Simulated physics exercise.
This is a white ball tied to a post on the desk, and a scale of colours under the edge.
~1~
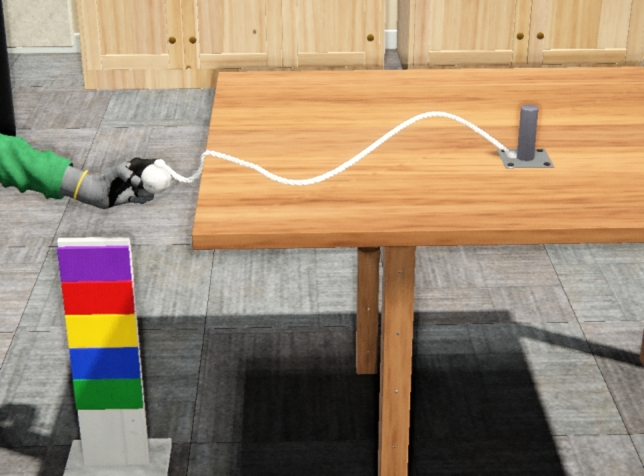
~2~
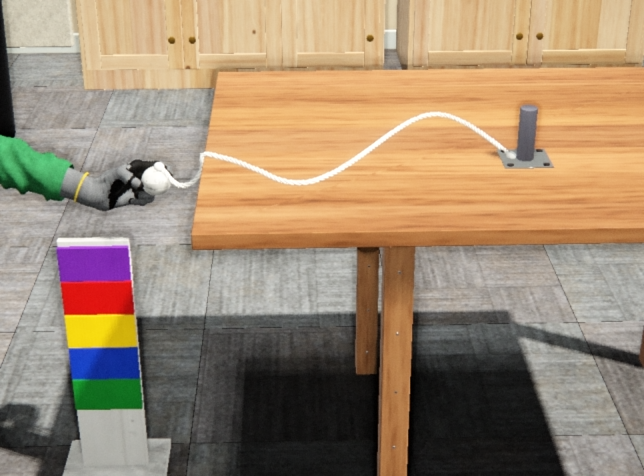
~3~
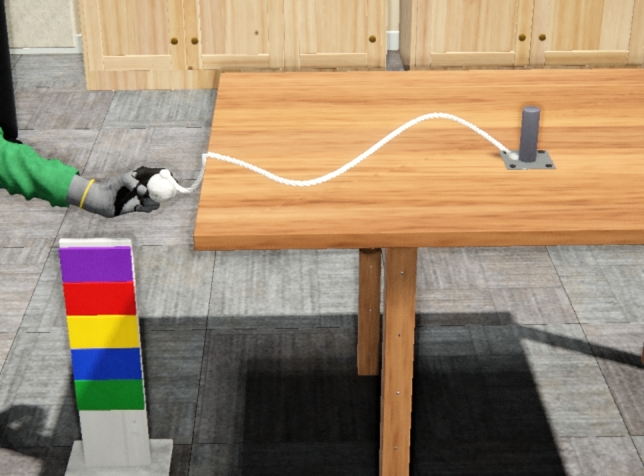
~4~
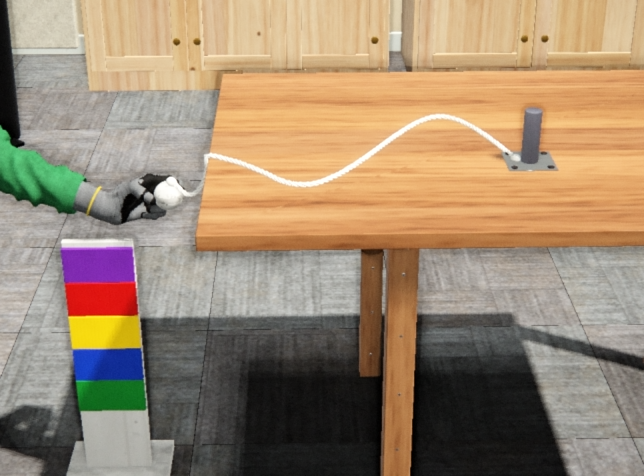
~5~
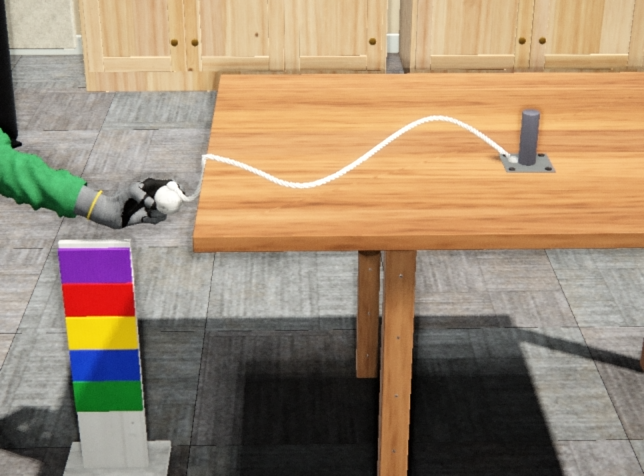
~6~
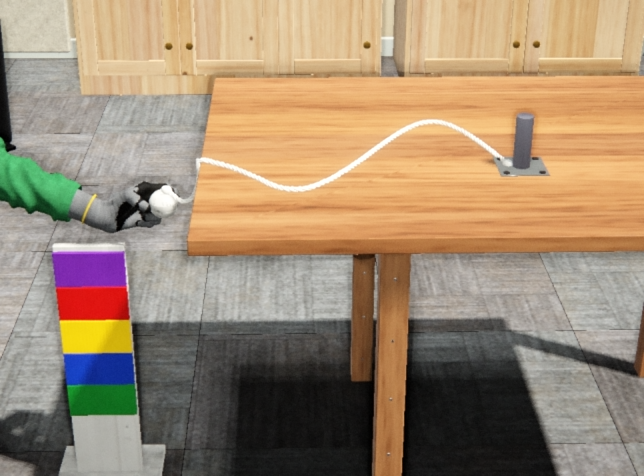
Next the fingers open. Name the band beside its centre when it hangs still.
The cord holds its middle at green.
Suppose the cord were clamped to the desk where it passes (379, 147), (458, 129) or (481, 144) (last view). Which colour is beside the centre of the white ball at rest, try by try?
It would be red; yellow; blue.
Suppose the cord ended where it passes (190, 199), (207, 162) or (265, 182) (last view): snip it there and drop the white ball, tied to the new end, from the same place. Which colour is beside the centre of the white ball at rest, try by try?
It would be blue; yellow; purple.
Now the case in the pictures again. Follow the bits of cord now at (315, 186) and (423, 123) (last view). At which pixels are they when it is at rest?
The first at (204, 198), the second at (354, 157).
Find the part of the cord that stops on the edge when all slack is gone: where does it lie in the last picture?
Near (348, 169).
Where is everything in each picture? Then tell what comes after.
White ball (156, 179); purple (94, 265); red (98, 299); yellow (102, 332); blue (105, 364); green (108, 395), in the first frame.
White ball (156, 181); cord through (489, 139) (422, 117) (374, 146) (313, 181) (233, 161), in the second frame.
White ball (162, 188), in the third frame.
White ball (168, 196); cord through (493, 141) (427, 119) (378, 149) (317, 183) (238, 163), in the fourth frame.
White ball (169, 200), in the fifth frame.
White ball (164, 204); cord through (485, 147) (419, 124) (370, 153) (309, 188) (230, 167), in the sixth frame.
Soon after, ball near (184, 393); level with green.
Then, ball near (242, 375); level with green.
Further on, ball near (196, 393); level with green.
At rest, ball near (221, 387); level with green. At green.
